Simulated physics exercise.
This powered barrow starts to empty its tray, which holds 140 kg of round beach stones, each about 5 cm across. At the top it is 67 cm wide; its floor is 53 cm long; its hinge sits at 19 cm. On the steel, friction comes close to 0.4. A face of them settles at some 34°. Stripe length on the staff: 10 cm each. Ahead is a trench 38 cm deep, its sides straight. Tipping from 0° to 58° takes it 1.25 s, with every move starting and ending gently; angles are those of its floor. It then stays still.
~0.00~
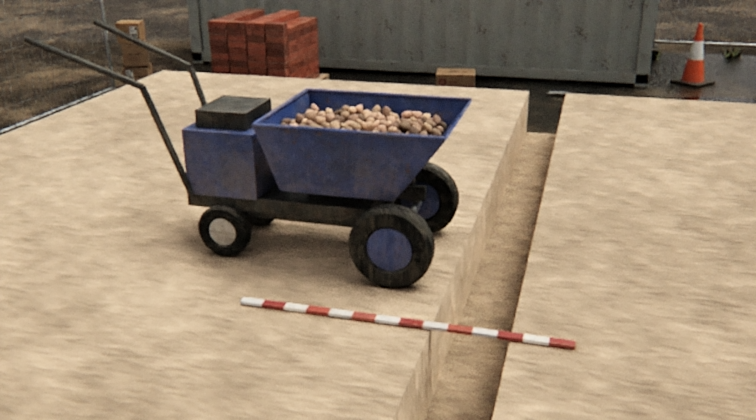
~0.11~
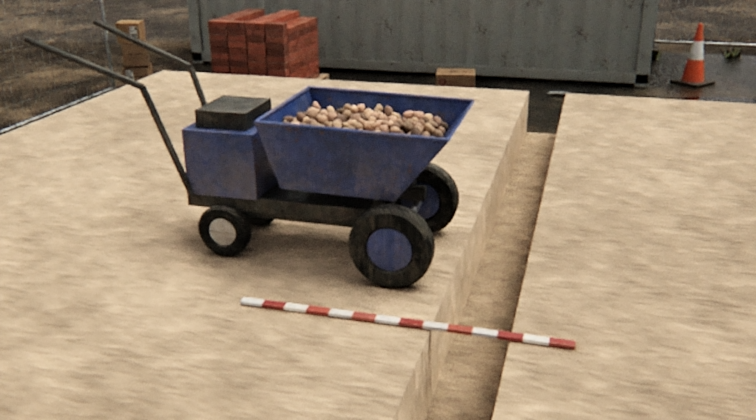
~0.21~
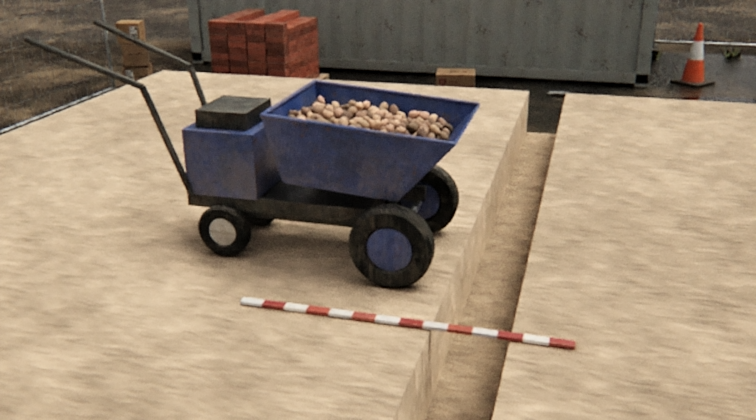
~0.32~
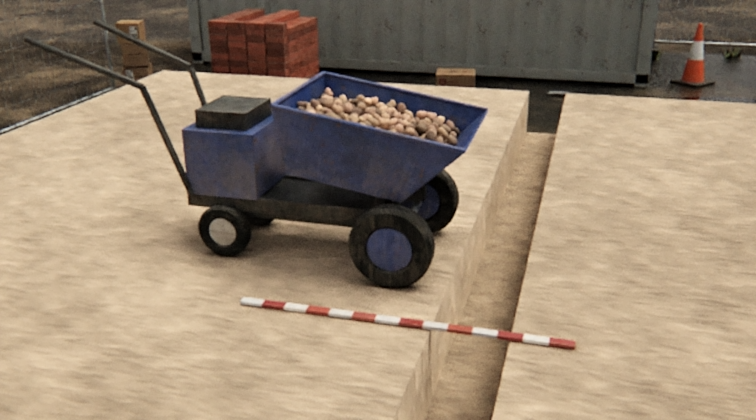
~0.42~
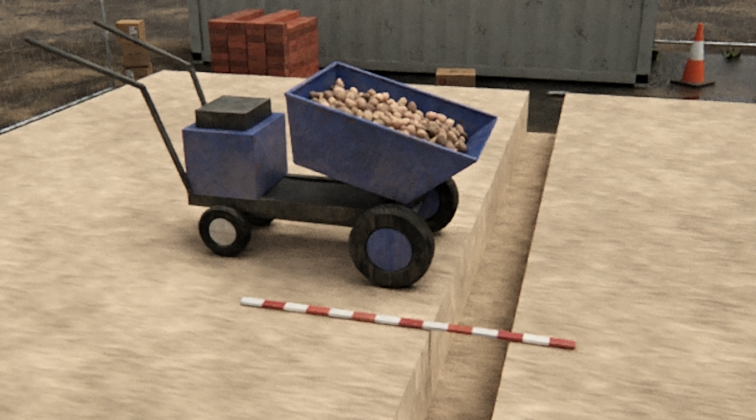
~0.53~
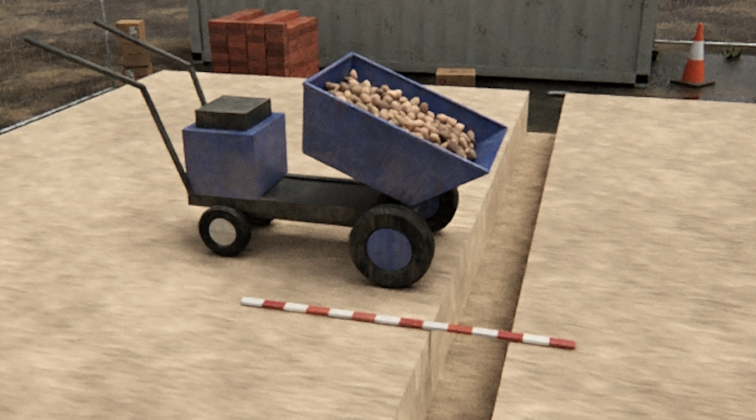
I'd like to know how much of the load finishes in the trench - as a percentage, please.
Somewhere near 15 per cent of it finishes in the trench.
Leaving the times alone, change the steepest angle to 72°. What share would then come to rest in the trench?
Close to 10 per cent then.
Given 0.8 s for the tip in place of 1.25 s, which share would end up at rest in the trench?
Trench share: Approx. 15%.
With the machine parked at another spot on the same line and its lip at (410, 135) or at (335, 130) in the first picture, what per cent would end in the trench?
Close to 40 percent in the first case, 60 percent in the second.
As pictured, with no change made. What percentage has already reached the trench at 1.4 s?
Close to 0 per cent has got there by then.
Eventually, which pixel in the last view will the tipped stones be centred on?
Roughly at pixel (569, 271).
After 0.9 s the floor is at 49°; 100 % in the tray; the foremost stones are at (507, 200).
After 1.4 s the floor is at 58°; 83 % in the tray, 16 % past the trench; the foremost stones are at (599, 285).
After 1.7 s the floor is at 58°; 55 % in the tray, 45 % past the trench; the foremost stones are at (699, 298).
After 3.7 s the floor is at 58°; 24 % in the tray, 15 % in the trench, 60 % past the trench; the foremost stones are past the picture's edge.
